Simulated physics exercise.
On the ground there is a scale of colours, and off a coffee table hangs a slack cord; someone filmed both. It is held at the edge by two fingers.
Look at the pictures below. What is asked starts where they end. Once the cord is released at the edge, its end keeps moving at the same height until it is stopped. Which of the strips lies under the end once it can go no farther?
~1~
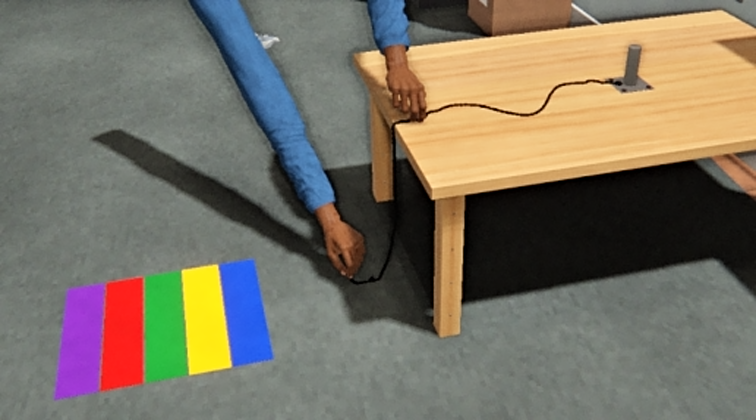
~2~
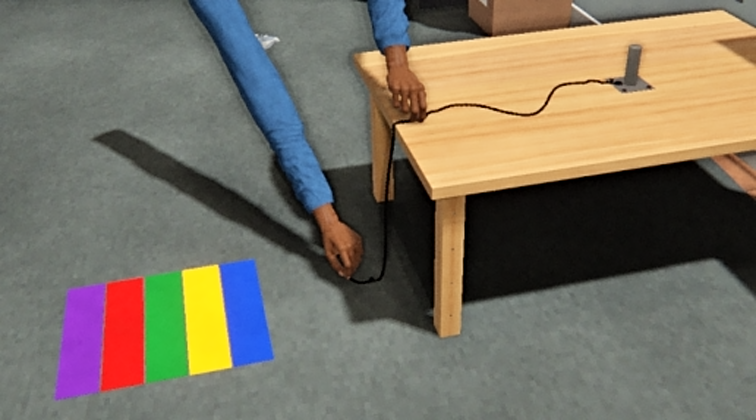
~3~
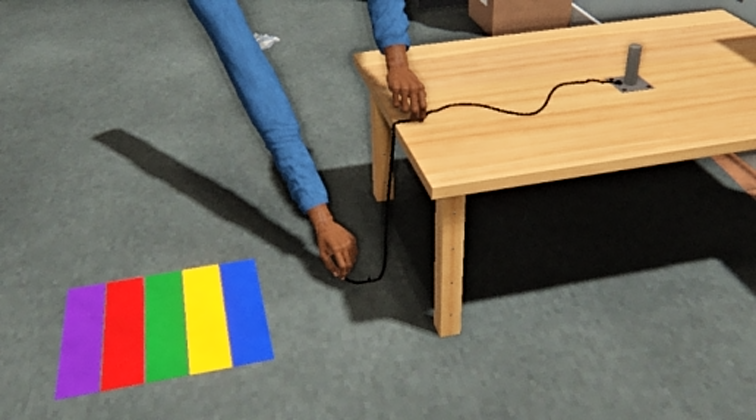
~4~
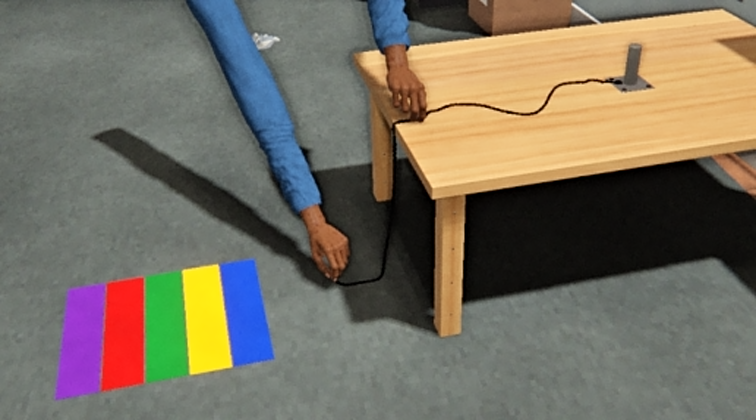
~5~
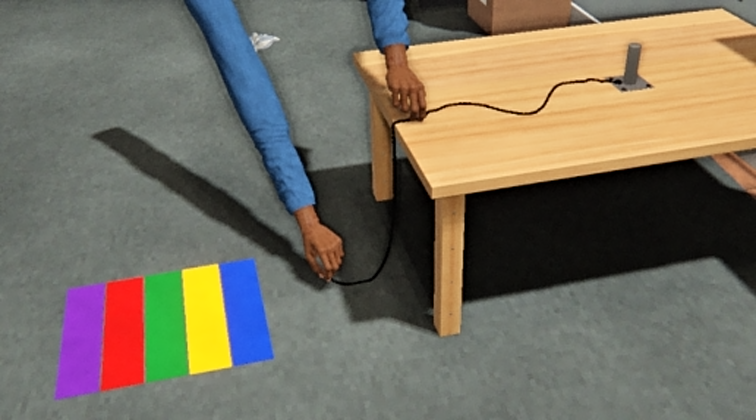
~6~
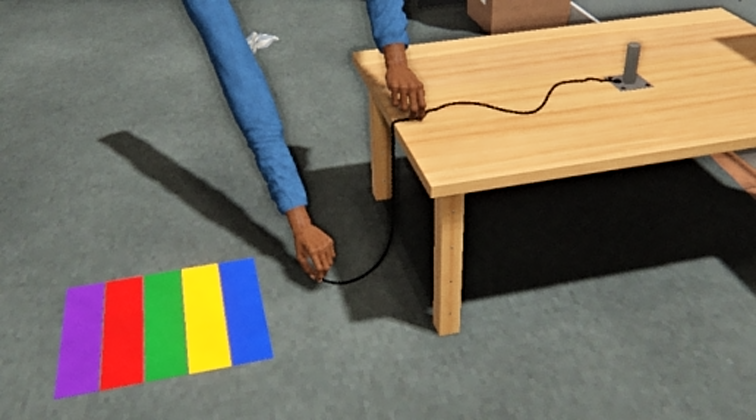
The green one.
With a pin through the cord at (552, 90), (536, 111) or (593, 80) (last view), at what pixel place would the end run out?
First near (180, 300), then near (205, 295), then near (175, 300).
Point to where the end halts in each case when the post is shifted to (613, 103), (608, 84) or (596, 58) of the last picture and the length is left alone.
First (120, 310), then (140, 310), and last (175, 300).
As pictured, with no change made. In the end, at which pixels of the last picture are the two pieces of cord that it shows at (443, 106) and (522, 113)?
(402, 120) and (482, 107).
Soon after, end near (228, 293); over blue.
After that, end near (189, 299); over yellow.
At the stop, end near (165, 303); over green. The green one.
